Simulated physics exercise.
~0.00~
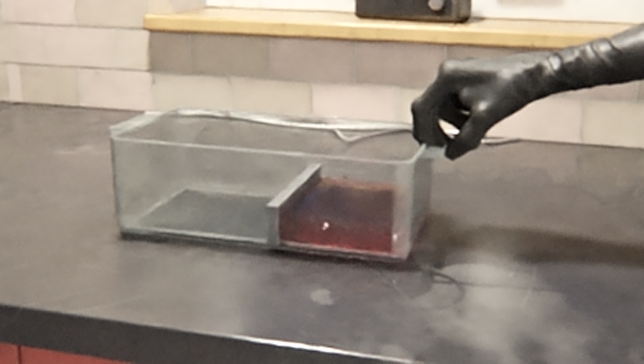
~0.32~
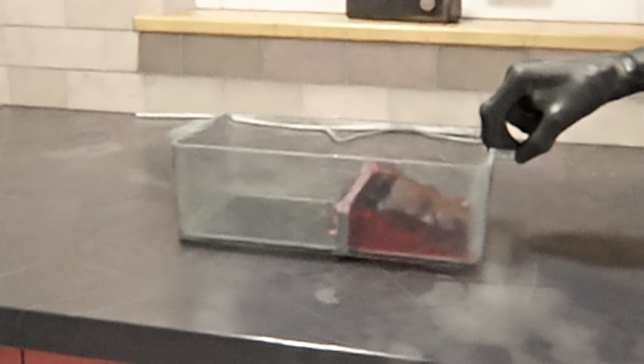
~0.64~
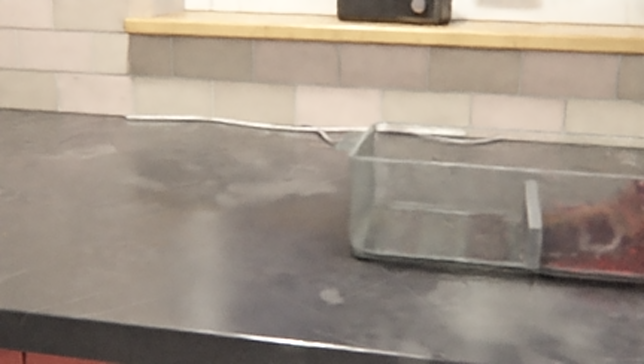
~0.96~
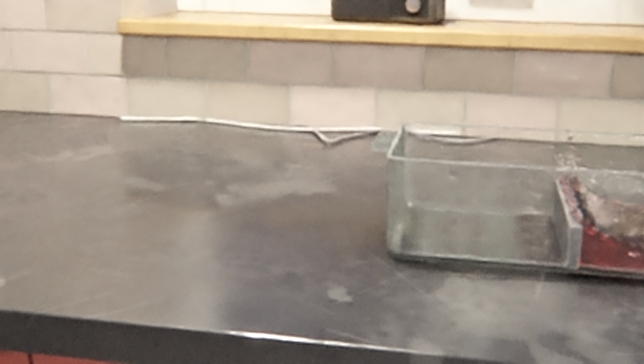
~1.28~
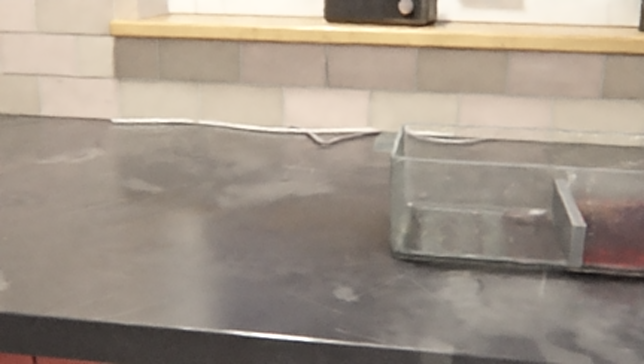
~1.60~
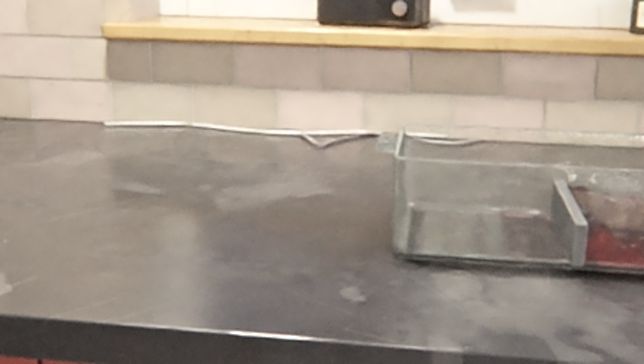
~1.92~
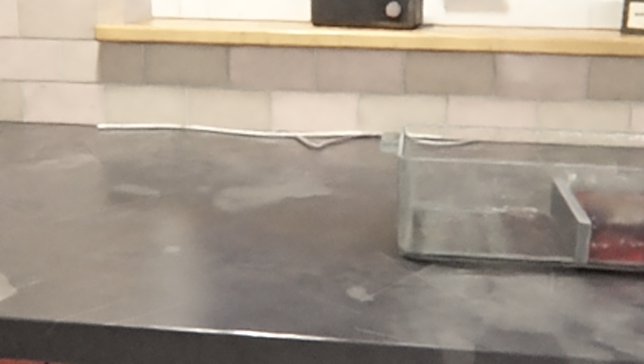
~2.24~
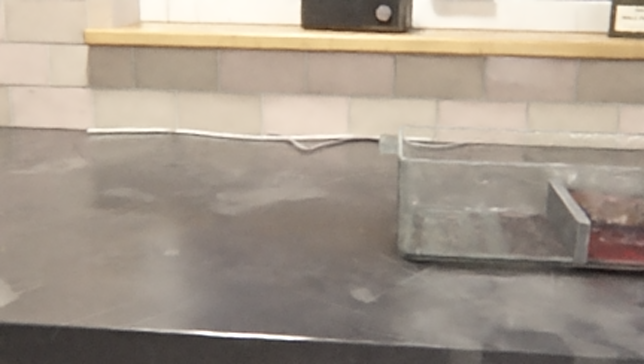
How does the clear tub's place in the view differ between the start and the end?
At the start the whole tub is in view, left of centre on the counter. By the end it sits at the right, with its right end cut off by the edge of the view.
Black-gloved hand pulling a clear divided tub right across a dark counter, red liquid sloshing, then the tub resting partly out of view.
